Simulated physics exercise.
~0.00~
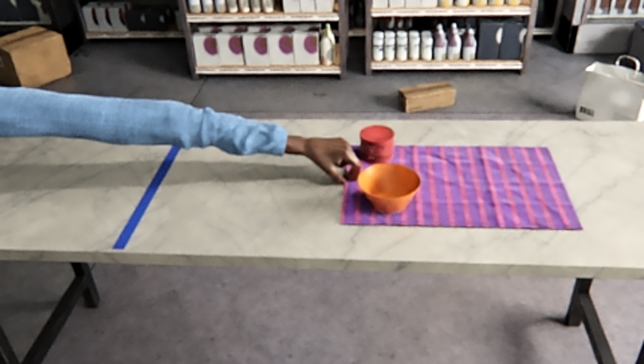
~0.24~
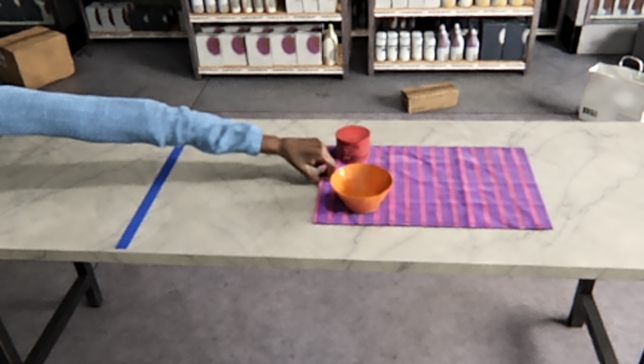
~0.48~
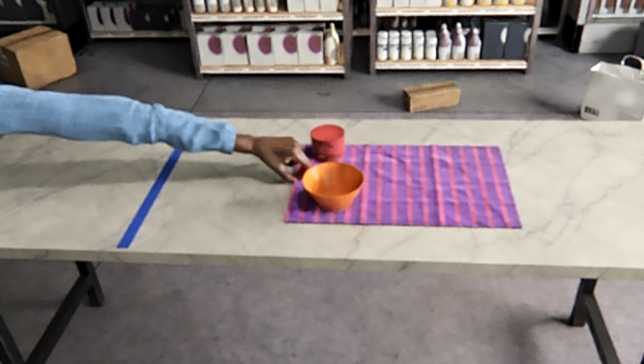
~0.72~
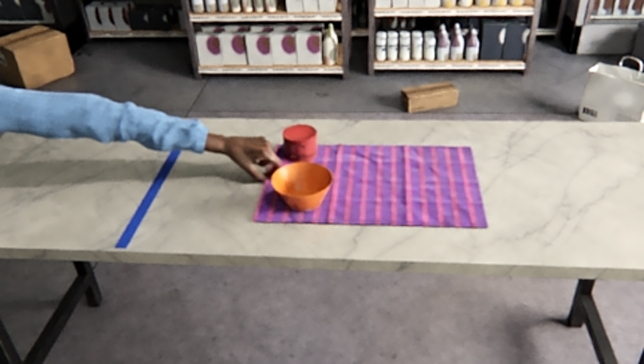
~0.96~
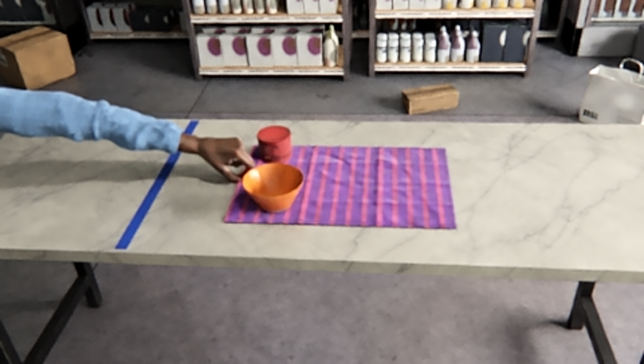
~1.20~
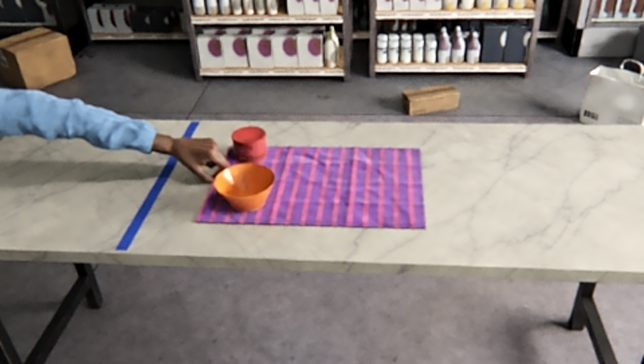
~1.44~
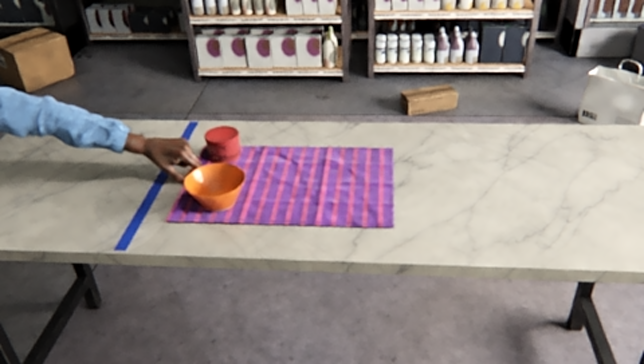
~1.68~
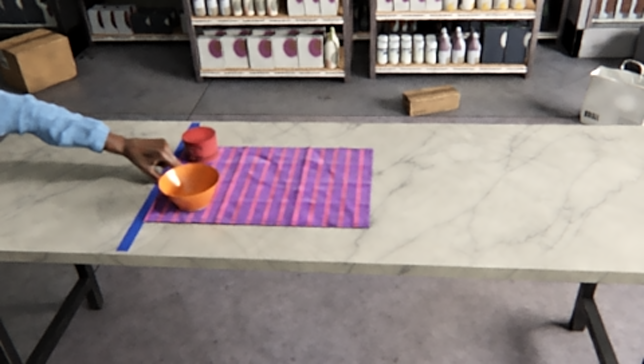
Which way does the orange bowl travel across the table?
The orange bowl travels to the left, riding on the purple cloth as the hand pulls it towards the blue tape.
